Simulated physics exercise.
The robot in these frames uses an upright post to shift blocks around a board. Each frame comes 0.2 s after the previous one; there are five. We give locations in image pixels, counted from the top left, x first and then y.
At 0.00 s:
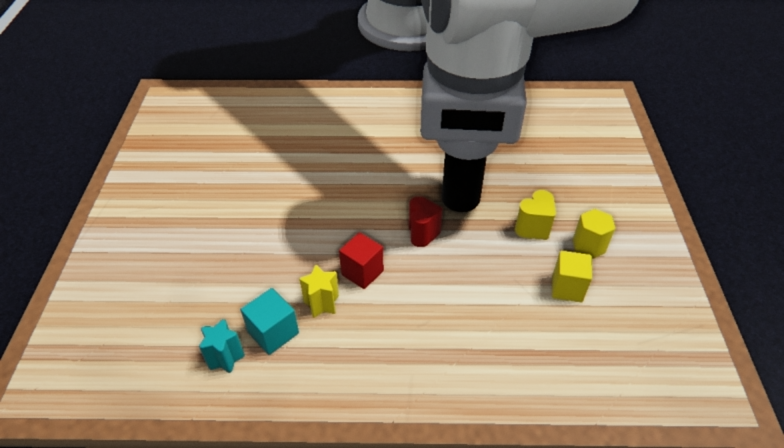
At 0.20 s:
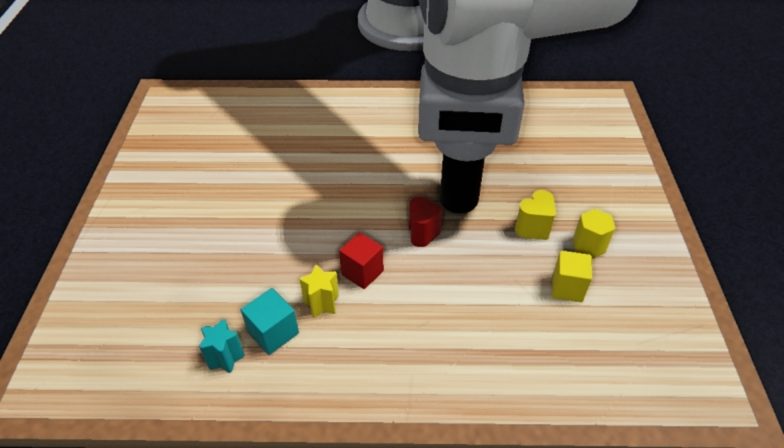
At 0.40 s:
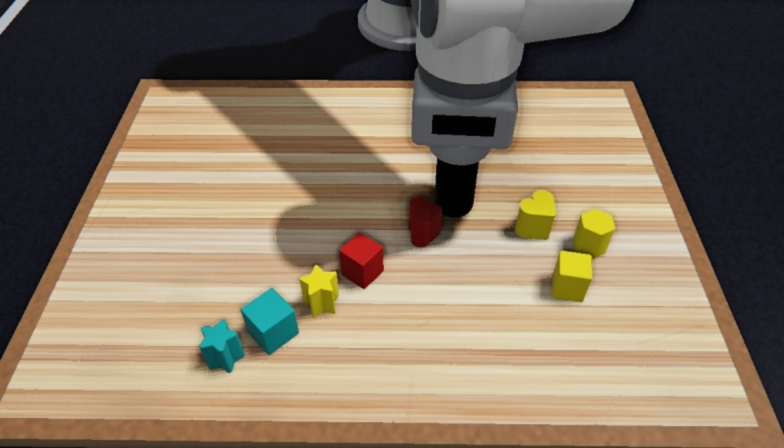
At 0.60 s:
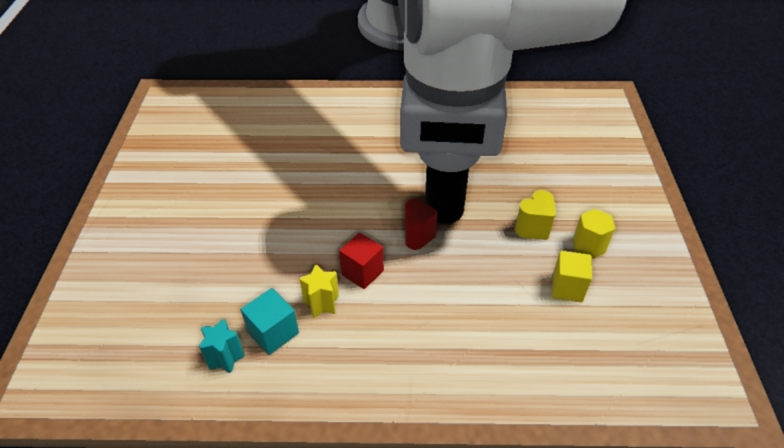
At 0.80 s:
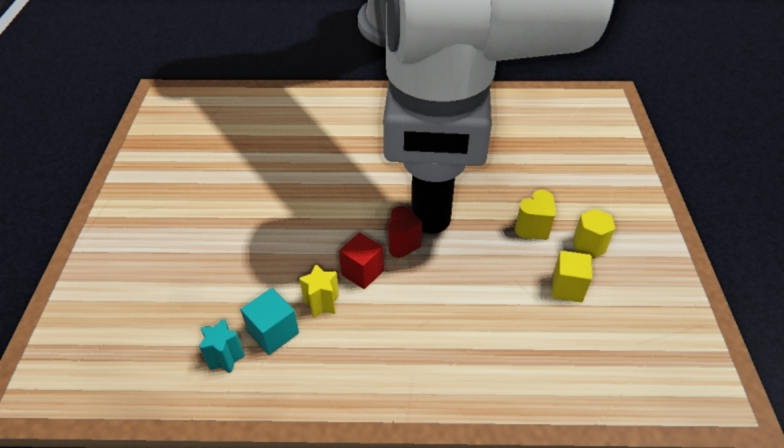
The robot arm's black post moved slowly to the left toward a red heart-shaped block, then nudged it a short way left toward the red cube, while the other blocks stayed still.
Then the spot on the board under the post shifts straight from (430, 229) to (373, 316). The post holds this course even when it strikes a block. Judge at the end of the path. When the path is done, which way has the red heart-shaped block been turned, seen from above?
It rotates clockwise.
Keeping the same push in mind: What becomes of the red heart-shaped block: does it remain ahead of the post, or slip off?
Final position: To the side or behind.
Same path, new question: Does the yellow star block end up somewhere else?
It seems so.
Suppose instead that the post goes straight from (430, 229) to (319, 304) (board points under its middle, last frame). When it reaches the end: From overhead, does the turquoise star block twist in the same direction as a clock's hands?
I believe so.
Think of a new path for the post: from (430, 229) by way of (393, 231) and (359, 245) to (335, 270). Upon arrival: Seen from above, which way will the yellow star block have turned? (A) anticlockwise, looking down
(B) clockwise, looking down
Letter B.
The first path, step by step. One third of the way, post at (411, 248); red four-sided block at (344, 258), turned 15° clockwise; red heart-shaped block at (377, 244), turned 25° clockwise.
Two thirds of the way, post at (393, 276); turquoise four-sided block at (263, 312); yellow star block at (296, 292); red four-sided block at (317, 270); red heart-shaped block at (355, 257), turned 55° clockwise.
At the end, post at (372, 308); turquoise star block unmoved; turquoise four-sided block at (263, 313); yellow star block at (296, 293); red four-sided block at (315, 270); red heart-shaped block at (353, 257), turned 60° clockwise.
